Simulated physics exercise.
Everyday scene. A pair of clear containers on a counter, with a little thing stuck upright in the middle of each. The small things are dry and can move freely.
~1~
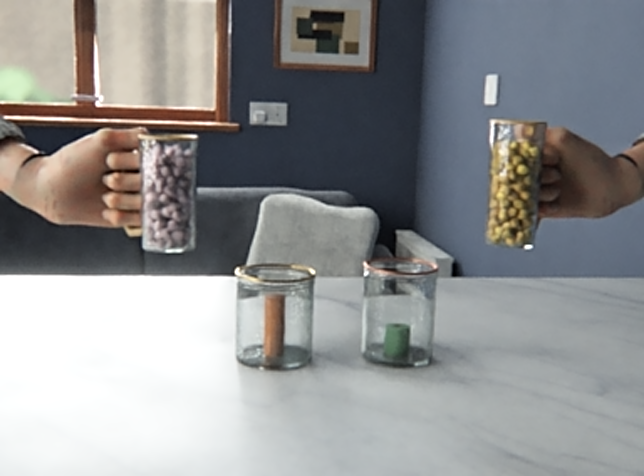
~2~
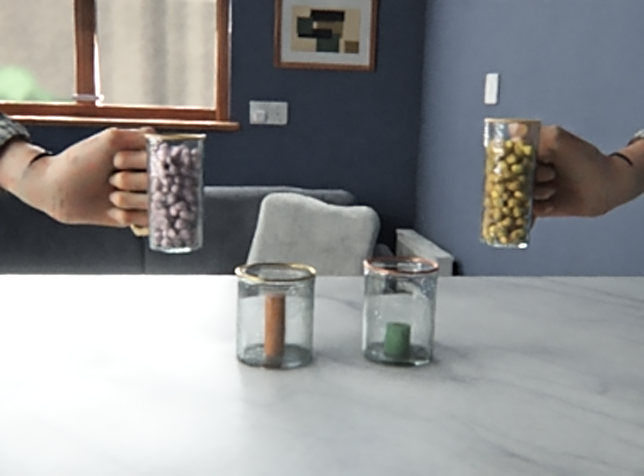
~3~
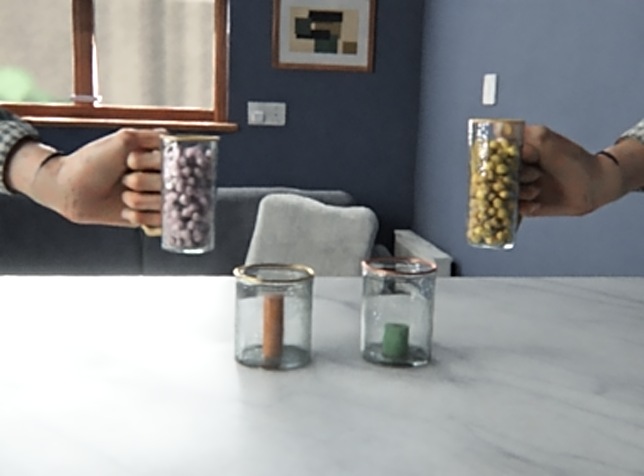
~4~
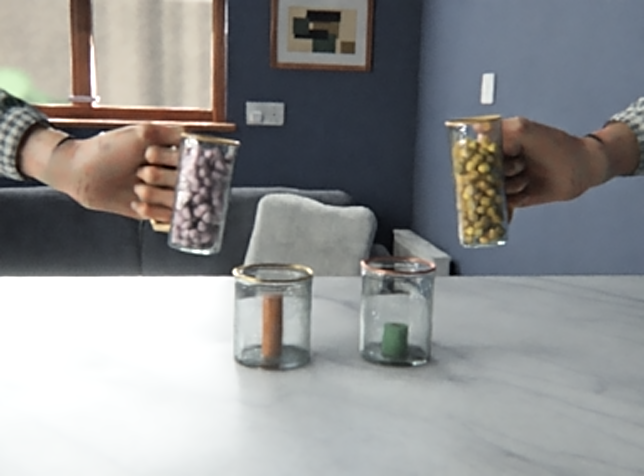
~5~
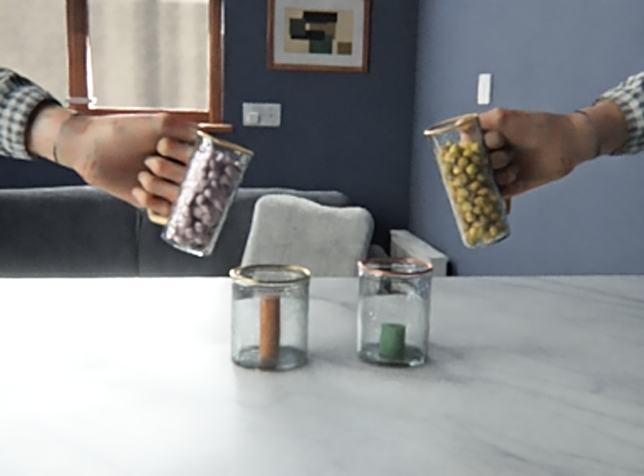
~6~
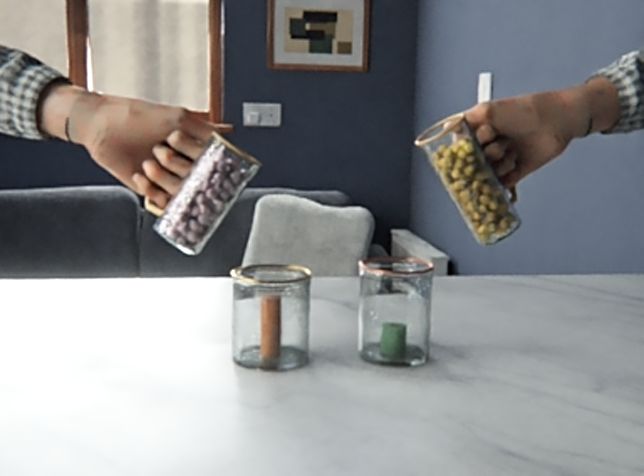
Two hands holding glass cups of small purple and yellow balls, moving them inward above two jars and tilting them toward each other.
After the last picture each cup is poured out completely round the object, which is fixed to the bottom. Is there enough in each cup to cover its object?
In the end left: Tip stays above, right: Tip goes below.
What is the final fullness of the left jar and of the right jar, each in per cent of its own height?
Left near 55, right 60.
Then, 0.28 s on from there, left jar empty, all of its cupful still in the cup; right jar empty, all of its cupful still in the cup.
Then, 0.64 s on from there, left jar nearly empty, nearly all of its cupful still in the cup; right jar empty, all of its cupful still in the cup.
Then, 1.03 s on from there, left jar a quarter full, near a third of its cupful still in the cup; right jar nearly empty, near two thirds of its cupful still in the cup.
In the end, left jar half full (surface near (271, 308)), nothing beside it; right jar half full (surface near (395, 302)), nothing beside it; the left thing is still showing; the right thing is covered.
